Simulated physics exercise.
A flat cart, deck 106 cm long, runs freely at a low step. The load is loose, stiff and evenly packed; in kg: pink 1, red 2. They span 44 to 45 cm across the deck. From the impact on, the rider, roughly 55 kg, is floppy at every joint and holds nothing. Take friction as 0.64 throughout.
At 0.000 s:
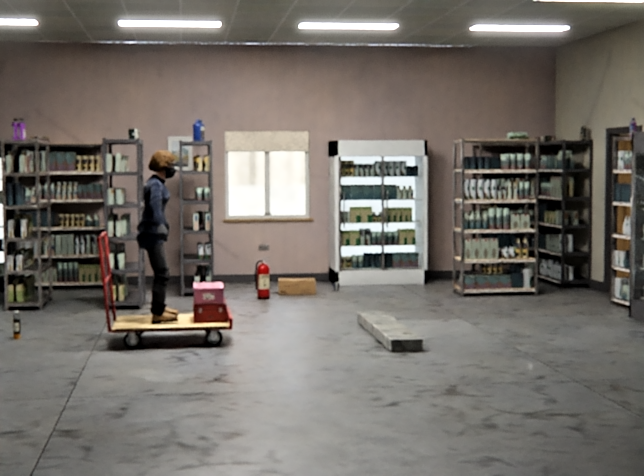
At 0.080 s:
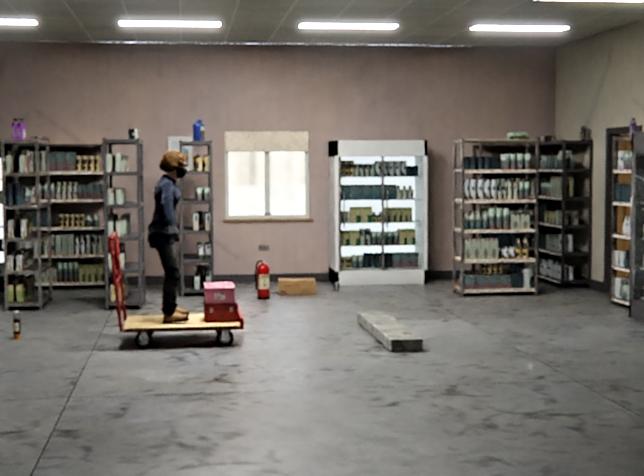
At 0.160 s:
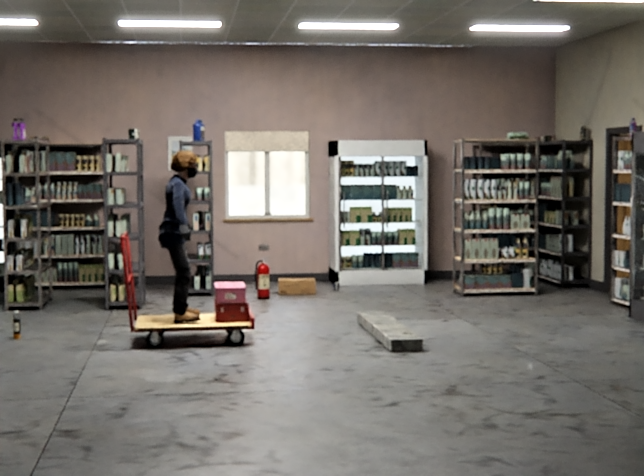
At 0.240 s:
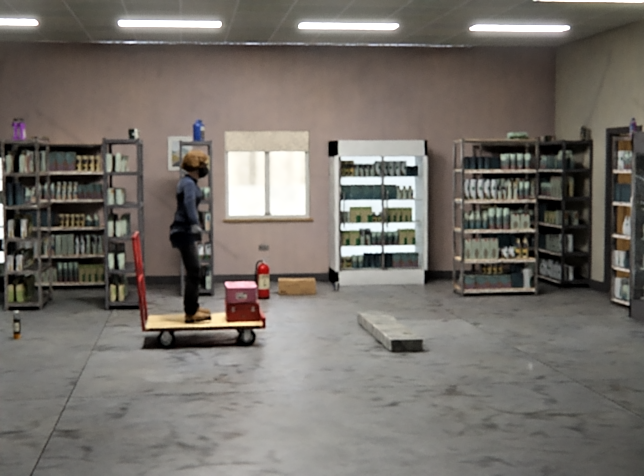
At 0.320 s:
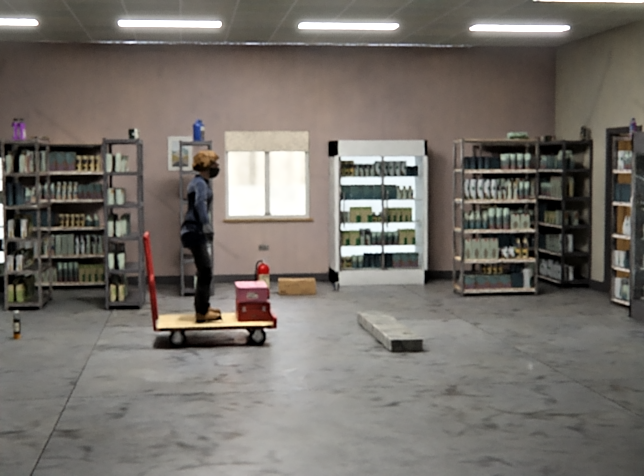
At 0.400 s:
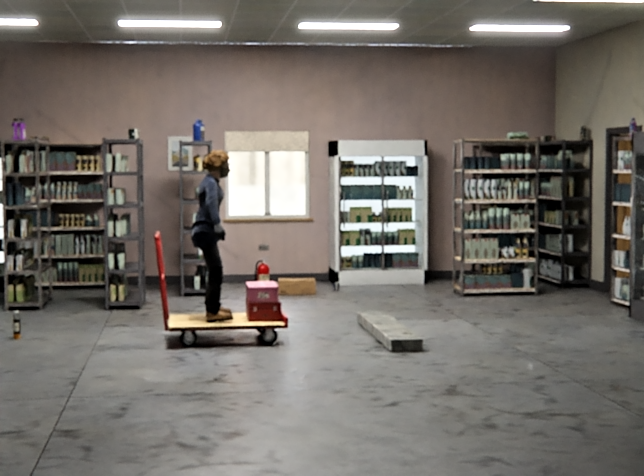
A flat cart with a red handle rolls steadily to the right across a grey concrete floor, carrying a standing person in dark clothes and a reddish-pink container at its front, while the camera stays still. The storeroom is seen from the side, with a bright window in its dull pink wall. Stocked shelves flank a lit white cabinet, a red extinguisher and a low grey slab.
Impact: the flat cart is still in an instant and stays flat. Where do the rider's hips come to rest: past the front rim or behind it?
At this pace the rider's hips stay behind the front rim.
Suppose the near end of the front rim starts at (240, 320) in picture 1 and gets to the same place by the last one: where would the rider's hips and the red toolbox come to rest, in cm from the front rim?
Then hips 60 behind, red 20 behind.
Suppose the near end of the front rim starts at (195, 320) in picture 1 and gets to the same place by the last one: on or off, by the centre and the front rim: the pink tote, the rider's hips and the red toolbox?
In that case pink off, hips off, red on.
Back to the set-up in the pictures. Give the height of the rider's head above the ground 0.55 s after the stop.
Roughly 40 cm above it.
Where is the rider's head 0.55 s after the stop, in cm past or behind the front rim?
About 10 cm past the rim.
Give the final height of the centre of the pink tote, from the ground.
Some 5 cm up.
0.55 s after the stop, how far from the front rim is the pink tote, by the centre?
About 75 cm past the rim.
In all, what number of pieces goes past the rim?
The count is 1.
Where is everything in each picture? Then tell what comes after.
In the first picture, hips (151, 236), pink tote (208, 293), rim corner (231, 326); 0 cm covered, 146 to go.
In the second picture, hips (162, 236), pink tote (219, 293), rim corner (242, 325); 10 cm covered, 136 to go.
In the third picture, hips (173, 236), pink tote (230, 293), rim corner (253, 325); 20 cm covered, 126 to go.
In the fourth picture, hips (184, 235), pink tote (241, 292), rim corner (264, 325); 31 cm covered, 116 to go.
In the fifth picture, hips (195, 235), pink tote (251, 292), rim corner (275, 324); 41 cm covered, 105 to go.
In the sixth picture, hips (206, 235), pink tote (262, 292), rim corner (286, 324); 51 cm covered, 95 to go. Speed about 1.3 m/s.
Impact comes at 1.15 s.
After 1.40 s the rider's hips are 44 cm behind the rim, near (336, 258) in the last picture's view.
After 1.70 s the rider's hips are 52 cm behind the rim, near (328, 274) in the last picture's view.
After 2.15 s the rider's hips are 56 cm behind the rim, near (324, 280) in the last picture's view.
Final state at 4.0 s, past the rim, pink tote; behind it, red toolbox and the rider's hips.
